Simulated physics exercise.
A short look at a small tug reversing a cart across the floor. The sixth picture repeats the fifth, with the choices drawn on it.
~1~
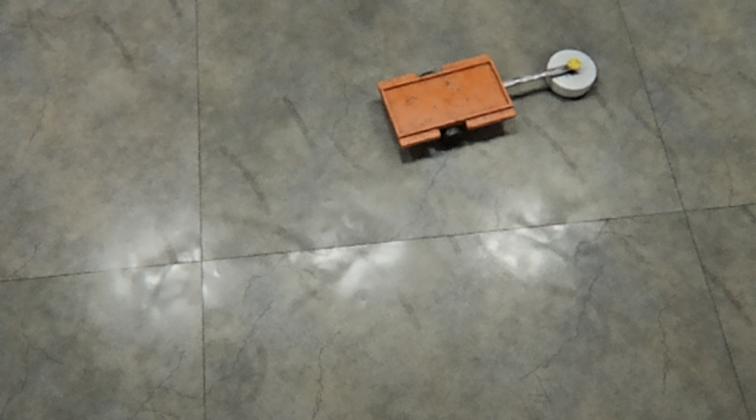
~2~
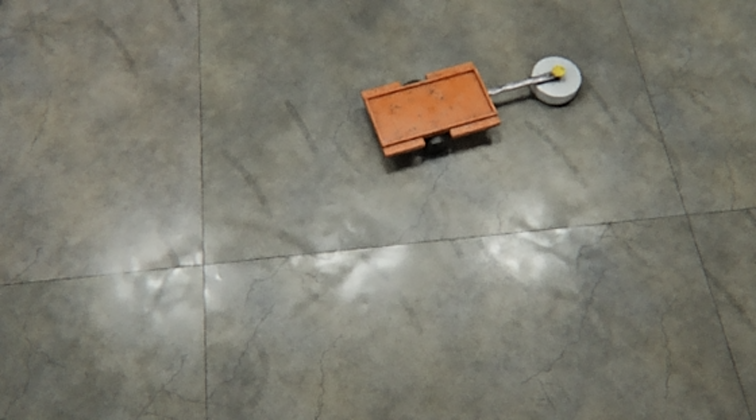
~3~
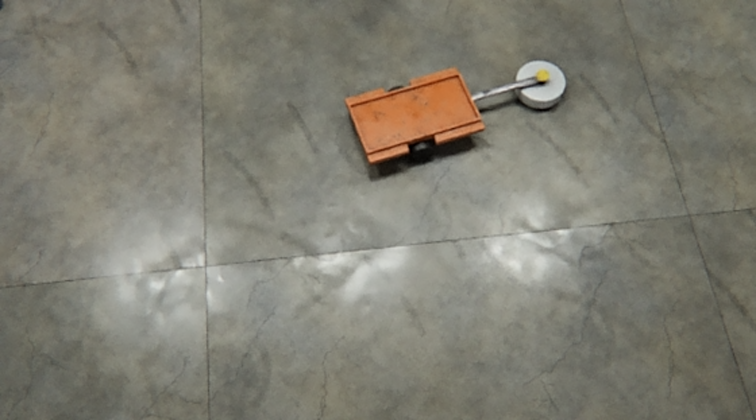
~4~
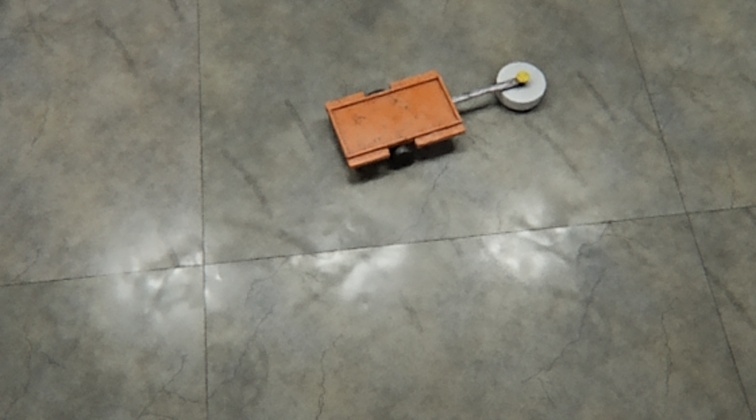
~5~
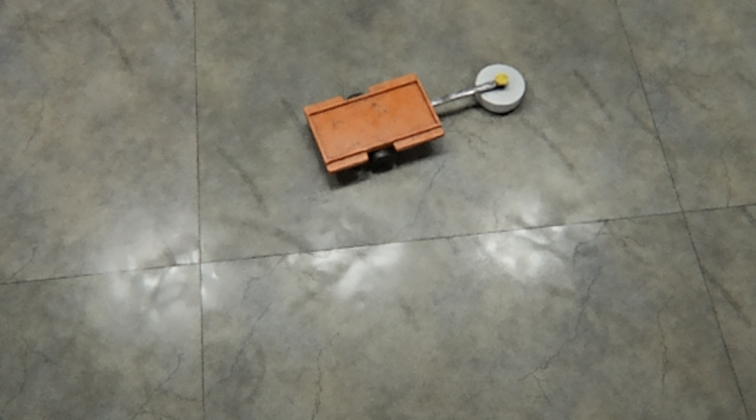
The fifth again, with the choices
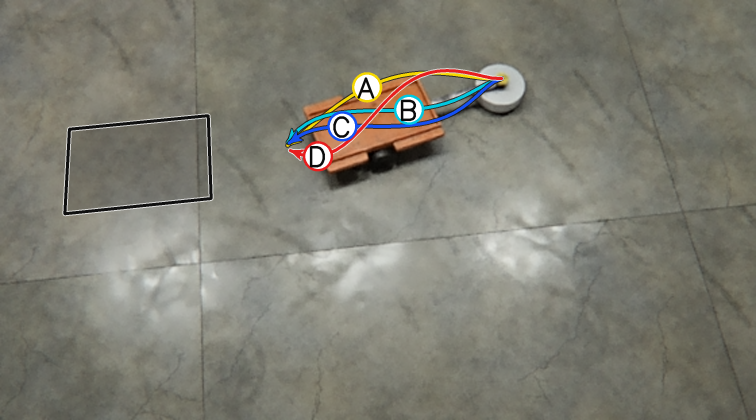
The clip shows a small white round robot with a yellow top, joined by a thin bar to a flat orange cart on a grey tiled floor, steadily backing the cart leftward and slightly toward the viewer.
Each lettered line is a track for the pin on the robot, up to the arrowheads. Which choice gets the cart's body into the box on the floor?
Choose route C.
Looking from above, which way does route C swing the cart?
Clockwise.
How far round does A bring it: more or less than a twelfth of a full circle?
More than that.
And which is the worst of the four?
Route A.
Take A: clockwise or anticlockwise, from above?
On that route, anticlockwise.
On the marked copy, A from (502, 78) via (384, 80) to (287, 146); B from (502, 78) via (400, 110) to (288, 142); C from (502, 78) via (410, 125) to (289, 143); D from (502, 78) via (386, 101) to (290, 151); the bay at (139, 163).
Following C. Soon after the start, robot (436, 127), cart (296, 139).
Later, robot (352, 133), cart (210, 150).
In the end, robot (286, 155), cart (139, 162); the cart stands in the bay.
As for the rest, A leaves the cart at (196, 261), out of the bay; B leaves the cart at (146, 201), out of the bay; D leaves the cart at (166, 235), out of the bay.
